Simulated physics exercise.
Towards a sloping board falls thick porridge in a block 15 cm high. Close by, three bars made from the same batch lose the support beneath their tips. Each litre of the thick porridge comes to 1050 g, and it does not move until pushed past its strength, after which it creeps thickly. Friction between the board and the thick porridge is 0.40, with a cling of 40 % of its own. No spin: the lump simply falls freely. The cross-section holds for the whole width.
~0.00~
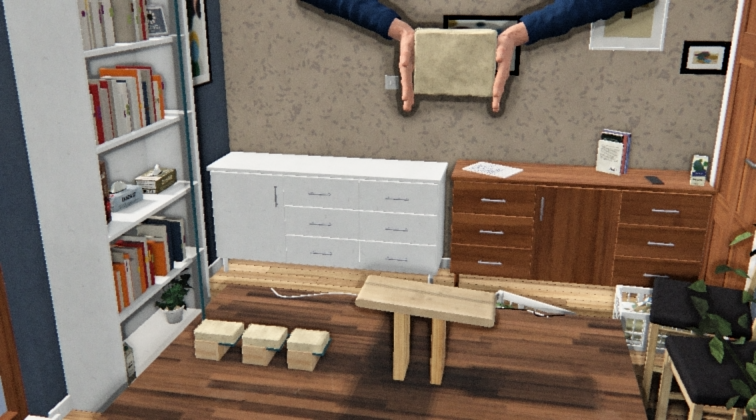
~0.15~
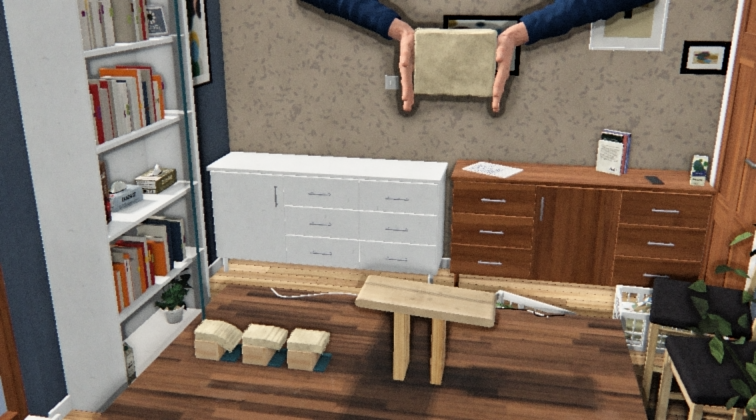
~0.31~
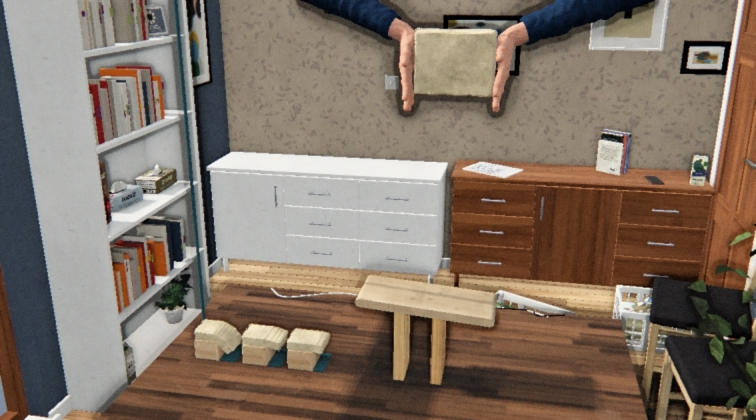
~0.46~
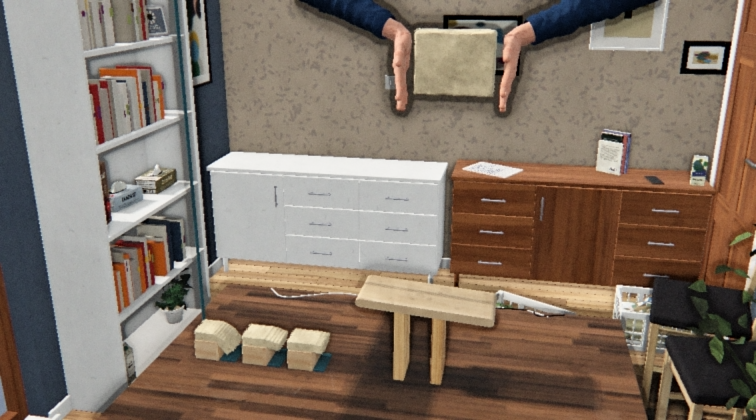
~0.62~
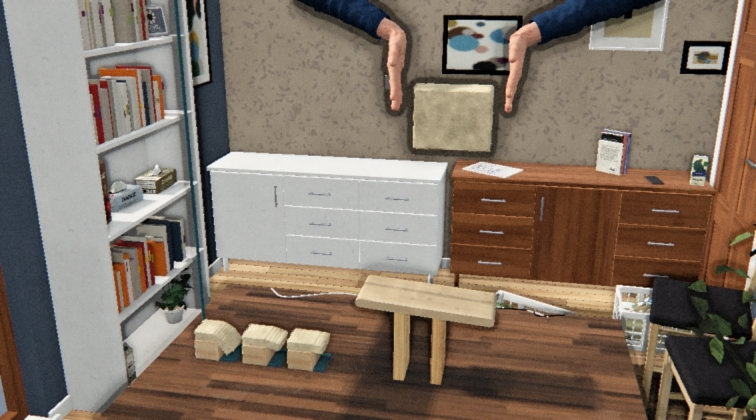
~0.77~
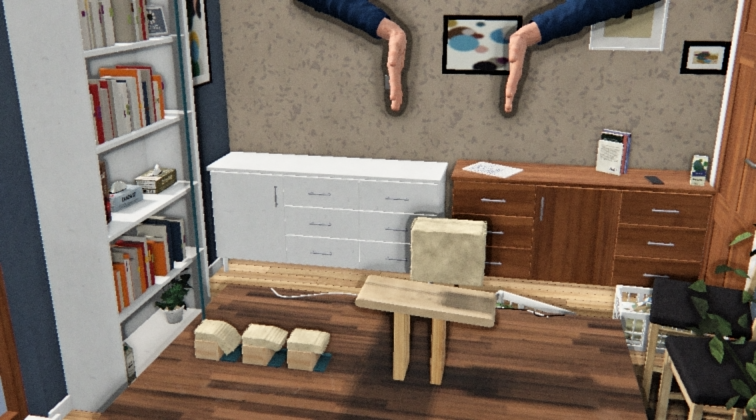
Two hands in dark blue sleeves hold a pale beige block high in a living room with a patterned wall, seen from slightly above by a still camera. Below are a small, slightly tilted wooden bench, three cream bars at left, a white bookcase, and white and brown cabinets behind. The bars' tips droop, the left most, then the hands part and the block drops upright to the bench.
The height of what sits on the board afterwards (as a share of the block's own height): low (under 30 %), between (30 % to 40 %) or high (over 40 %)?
The height of what sits on the board afterwards (as a share of the block's own height) is high, over 40 %.
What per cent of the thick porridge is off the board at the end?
I'd say close to 25 percent finishes off the board.
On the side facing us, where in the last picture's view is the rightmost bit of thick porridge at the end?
Pixel: Approx. (498, 311).
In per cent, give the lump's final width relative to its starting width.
230 %.
By 0.89 s, it stands 45 % of its first height and 6 % has gone off the board.
By 1.02 s, it stands 46 % of its first height and 24 % has gone off the board.
By 1.15 s, it stands 46 % of its first height and 25 % has gone off the board.
By 1.29 s, it stands 46 % of its first height and 25 % has gone off the board.
By 1.39 s, at the end, it stands 46 % of its first height and 25 % has gone off the board.
